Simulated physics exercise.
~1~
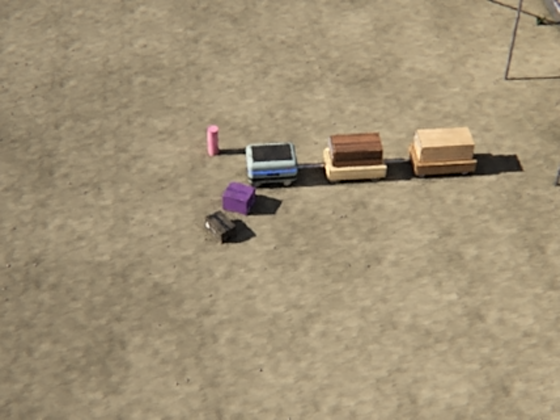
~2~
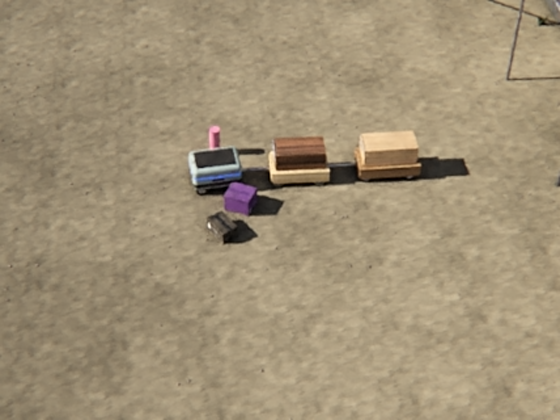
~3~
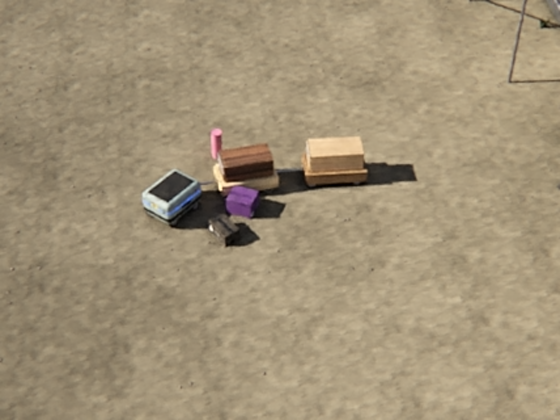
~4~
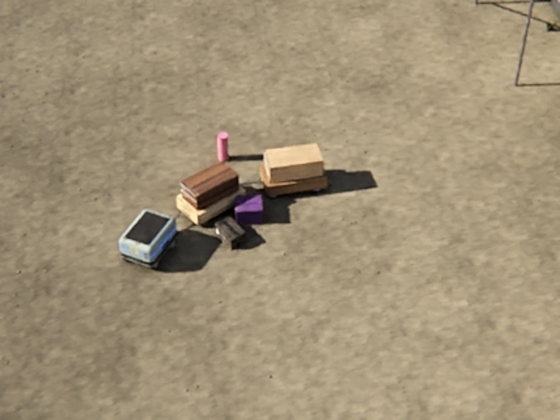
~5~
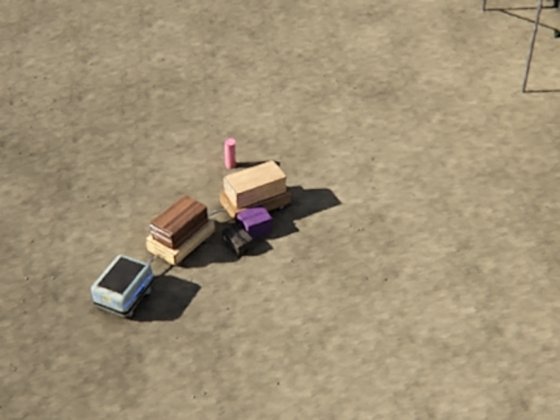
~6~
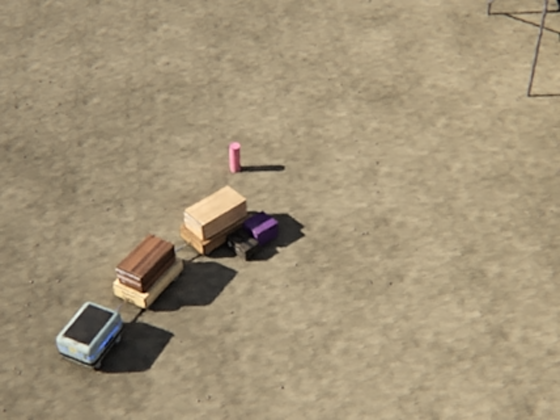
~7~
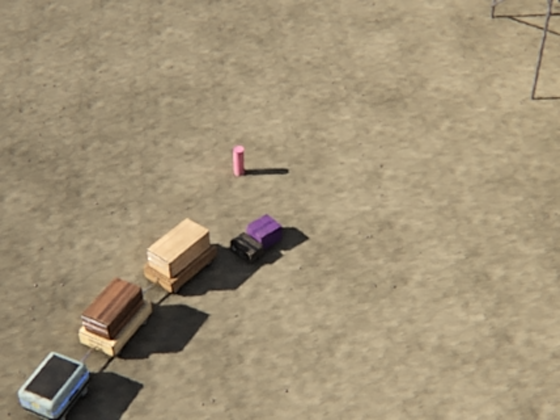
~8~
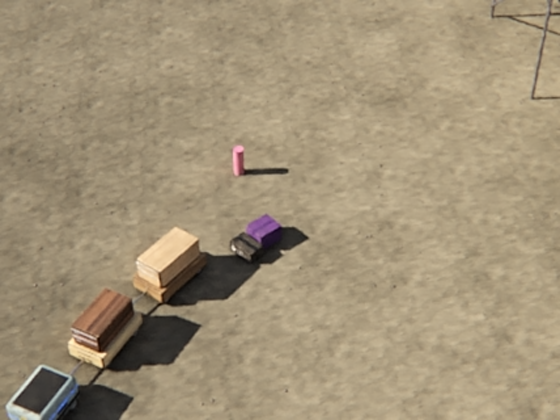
The clip opens on a small blue tug pulling two loaded carts leftward across bare, sandy ground, toward a pink canister, a purple box and a small black object. The tug passes between the canister and the purple box, then swings toward the lower left. The carts follow on a tighter line, and the purple box is nudged a short way down toward the black object as they go by. The train straightens and continues diagonally toward the lower left corner. It ends with the tug at the edge of view, the purple box still upright, and the canister and black object undisturbed.
